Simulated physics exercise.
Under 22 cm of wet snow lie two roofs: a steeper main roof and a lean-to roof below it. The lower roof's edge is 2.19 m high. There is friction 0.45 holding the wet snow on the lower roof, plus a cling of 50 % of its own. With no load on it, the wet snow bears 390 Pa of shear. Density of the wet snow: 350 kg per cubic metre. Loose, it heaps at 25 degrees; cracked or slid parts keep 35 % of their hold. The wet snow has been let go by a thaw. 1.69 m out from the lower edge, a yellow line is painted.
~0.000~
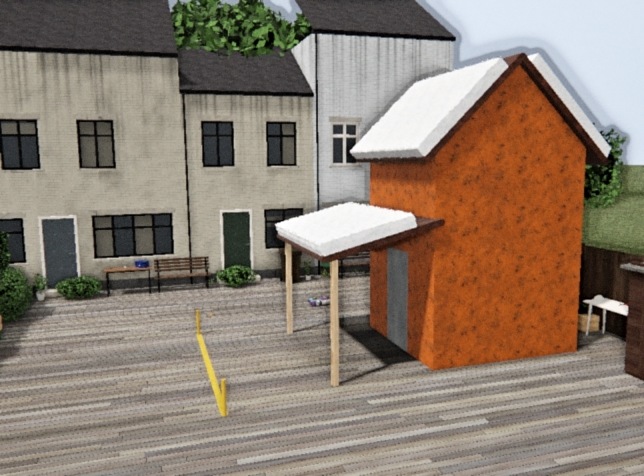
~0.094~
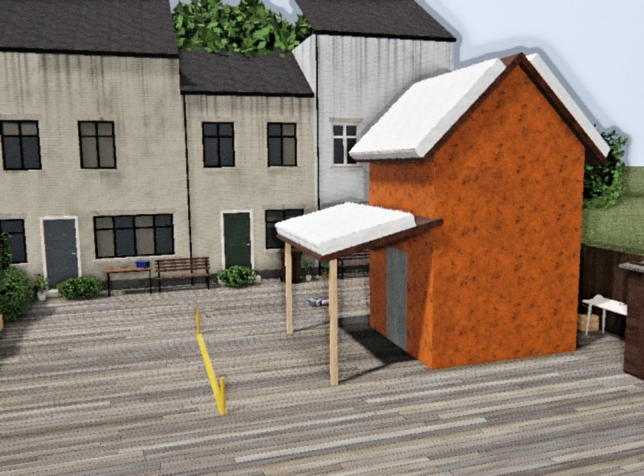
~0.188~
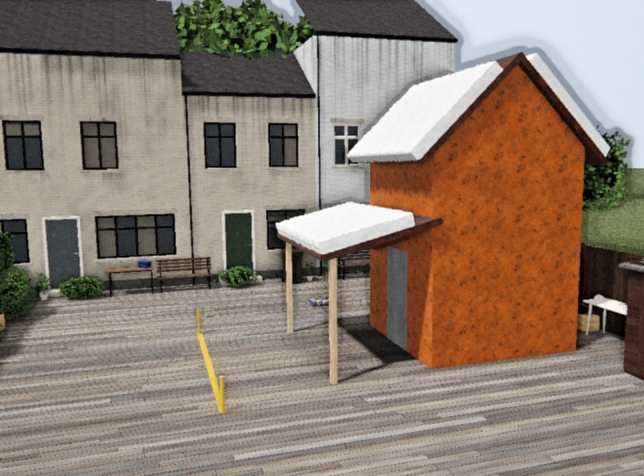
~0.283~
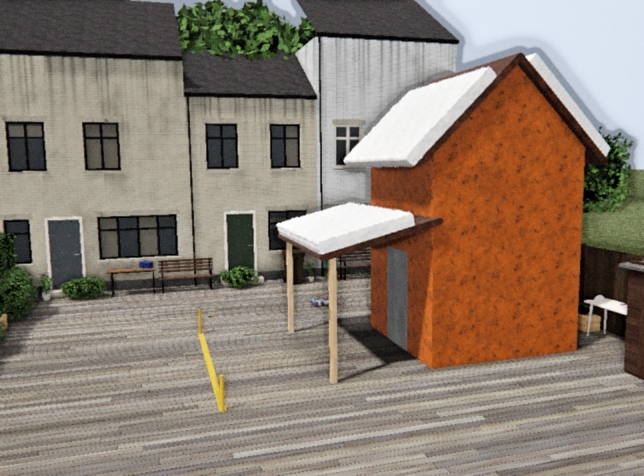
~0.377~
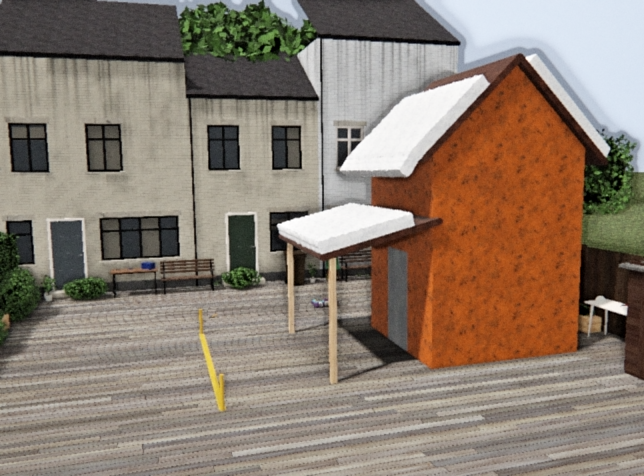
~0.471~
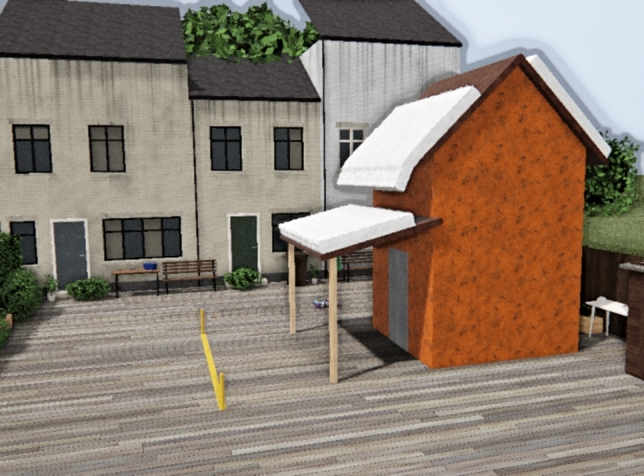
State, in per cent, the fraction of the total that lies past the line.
28 per cent.
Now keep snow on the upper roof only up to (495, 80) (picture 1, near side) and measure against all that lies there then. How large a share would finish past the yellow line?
Result: Approx. 16 % past the line.
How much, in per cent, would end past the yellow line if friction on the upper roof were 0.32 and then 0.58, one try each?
First some 16 %, after that some 6 %.
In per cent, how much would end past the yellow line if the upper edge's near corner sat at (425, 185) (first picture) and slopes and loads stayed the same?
6 %, roughly.
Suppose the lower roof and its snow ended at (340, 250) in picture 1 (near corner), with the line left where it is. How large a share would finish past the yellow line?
30 %.
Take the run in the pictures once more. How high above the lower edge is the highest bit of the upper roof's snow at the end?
0.7 m or so.
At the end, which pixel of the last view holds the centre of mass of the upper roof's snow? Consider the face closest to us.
Close to (257, 339) in the last picture.
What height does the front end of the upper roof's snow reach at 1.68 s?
I'd say around 0.0 metres.
By 1.03 s, none is below the lower edge and 0 % is past the line.
By 1.68 s, 52 % is below the lower edge and 9 % is past the line.
By 2.34 s, 59 % is below the lower edge and 28 % is past the line.
By 3.00 s, 59 % is below the lower edge and 28 % is past the line.
By 3.10 s, at the end, 59 % is below the lower edge and 28 % is past the line.
